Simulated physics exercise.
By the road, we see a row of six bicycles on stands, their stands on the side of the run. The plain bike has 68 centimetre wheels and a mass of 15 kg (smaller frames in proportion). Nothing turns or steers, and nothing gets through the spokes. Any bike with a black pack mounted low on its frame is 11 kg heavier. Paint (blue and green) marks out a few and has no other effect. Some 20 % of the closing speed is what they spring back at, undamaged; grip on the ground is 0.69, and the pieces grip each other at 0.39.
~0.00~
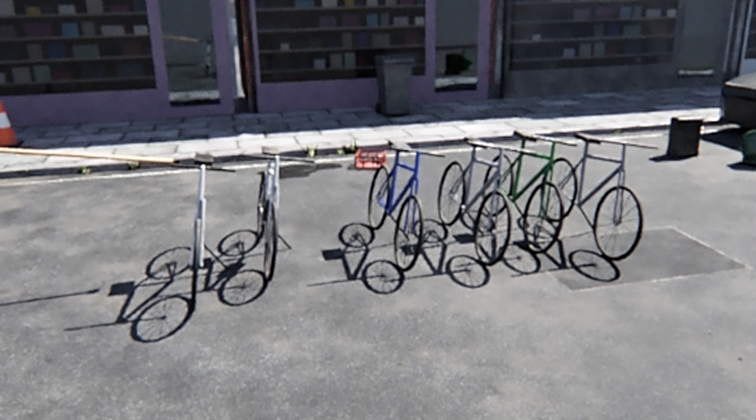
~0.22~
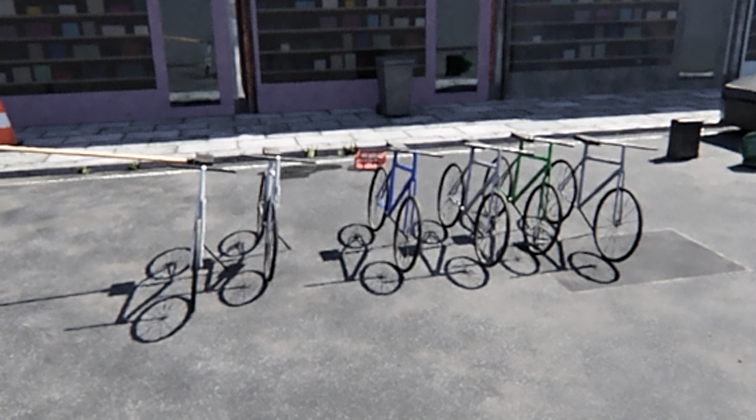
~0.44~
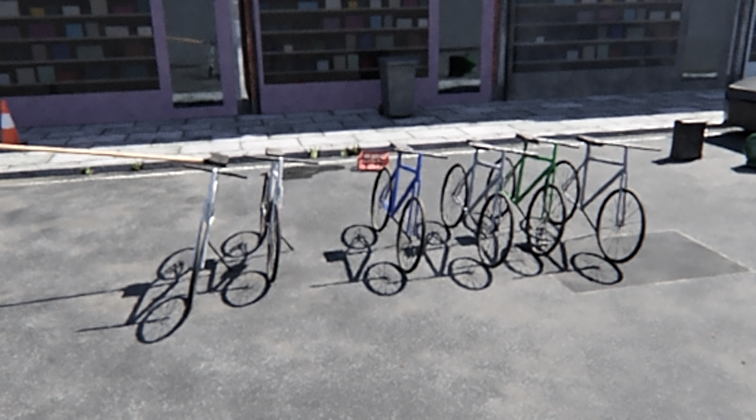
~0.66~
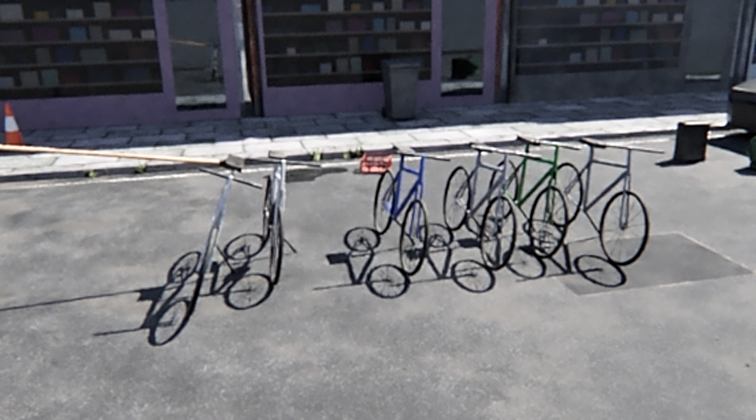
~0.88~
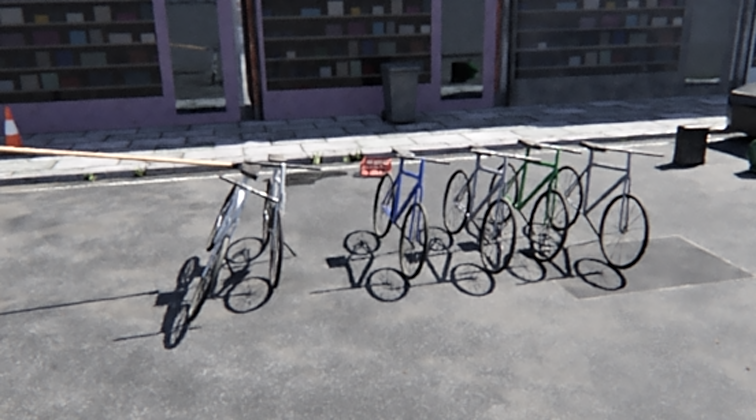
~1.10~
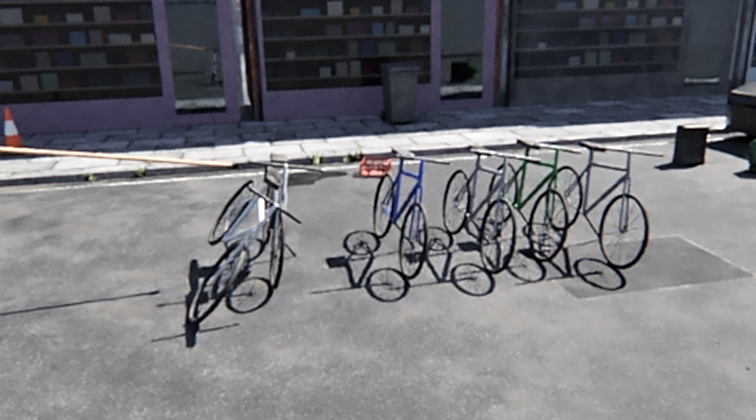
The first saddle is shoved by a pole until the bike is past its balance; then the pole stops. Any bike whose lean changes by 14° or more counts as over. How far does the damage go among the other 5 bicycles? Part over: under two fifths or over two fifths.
Less than two fifths of them.
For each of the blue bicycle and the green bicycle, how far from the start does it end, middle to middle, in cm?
Well, the blue finishes 0 cm from where it began, while the green finishes 0 cm from its start.
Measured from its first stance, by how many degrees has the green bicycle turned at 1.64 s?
Some 0°.
After 1.38 s, none of the 5 other bicycles over, 1 disturbed.
After 1.64 s, 1 of the 5 other bicycles over.
At rest (3.1 s), 1 of the 5 other bicycles over; green bicycle unmoved; blue bicycle unmoved. That is 20 per cent. Four left standing. As the last picture would show them, middles, green bicycle near (530, 190), blue bicycle near (402, 202).
